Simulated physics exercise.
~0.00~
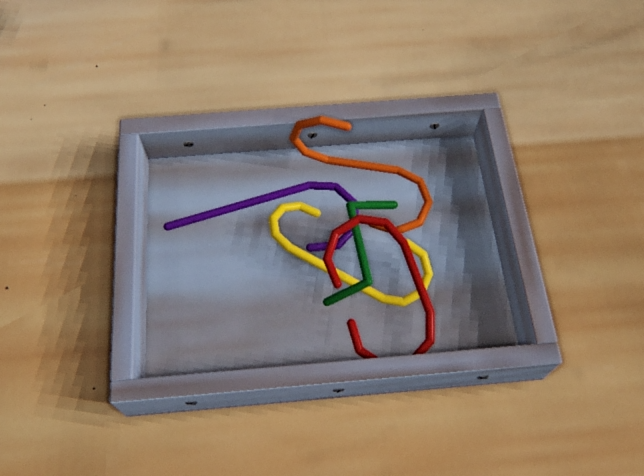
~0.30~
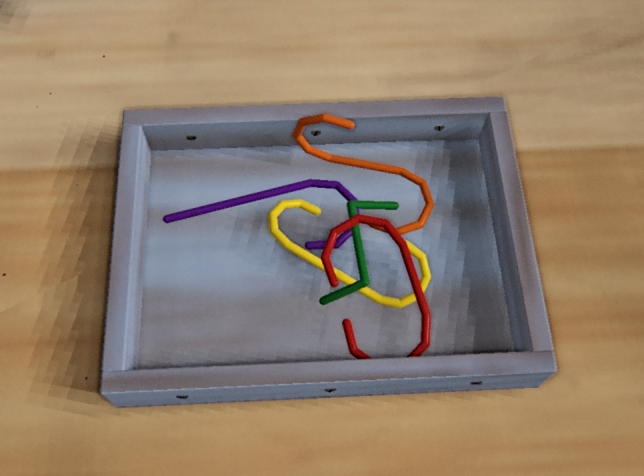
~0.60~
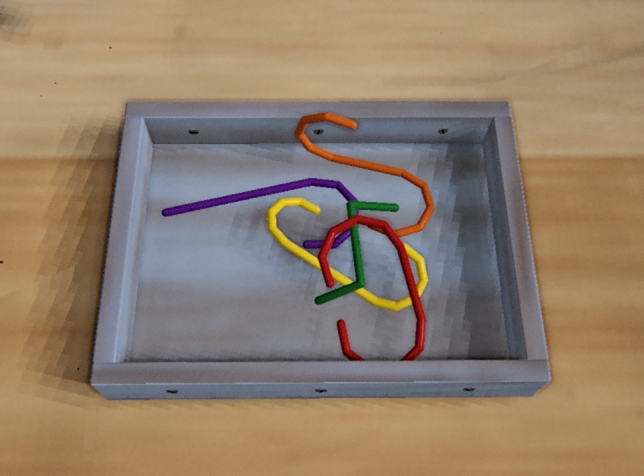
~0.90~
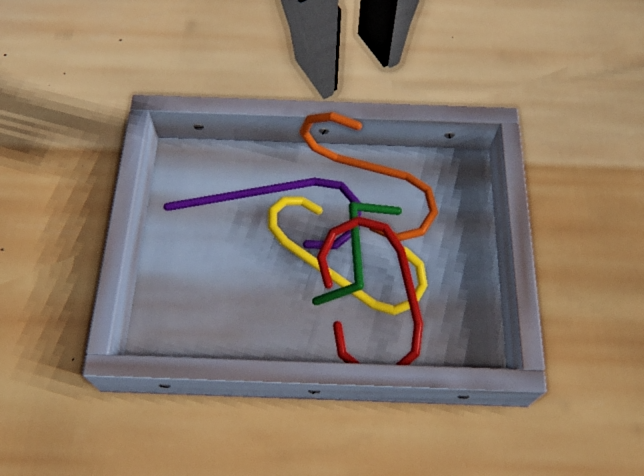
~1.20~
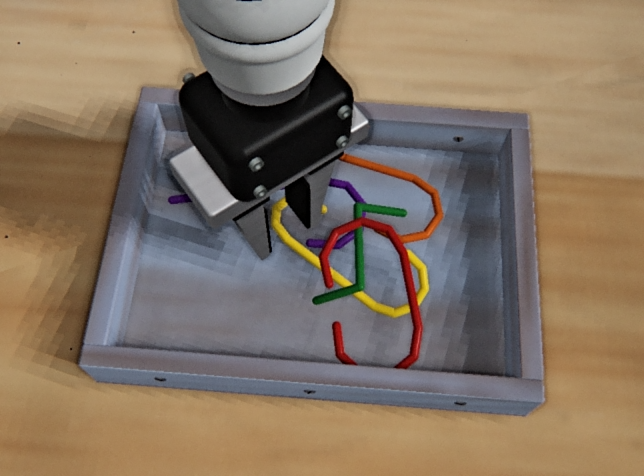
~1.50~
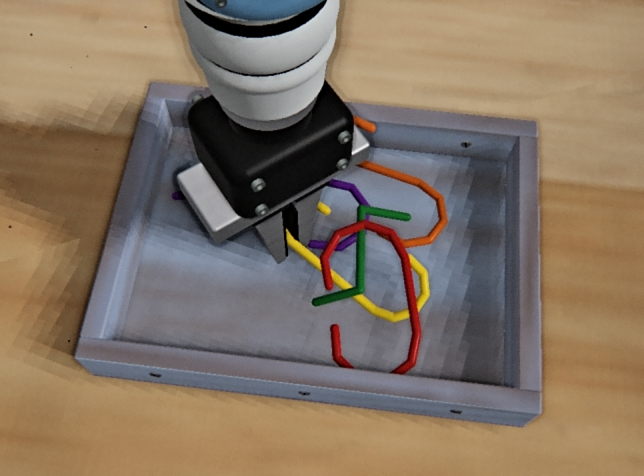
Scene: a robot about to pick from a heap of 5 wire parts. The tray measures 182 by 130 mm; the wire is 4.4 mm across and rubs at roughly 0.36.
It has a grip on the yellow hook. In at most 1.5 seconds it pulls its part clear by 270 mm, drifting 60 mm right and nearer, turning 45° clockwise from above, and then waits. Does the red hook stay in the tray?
Yes: It ends up still in the tray.
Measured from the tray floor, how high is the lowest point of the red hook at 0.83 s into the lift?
Height: Approx. 0 mm.
By 1.95 s, lowest point more than 20 mm over the tray floor, yellow hook 58 mm.
By 2.33 s, lowest point more than 20 mm over the tray floor, yellow hook 158 mm, green crank 97 mm.
By 3.00 s, lowest point more than 20 mm over the tray floor, yellow hook 272 mm.
Finally, hanging yellow hook 272 mm; the other 4 are down.
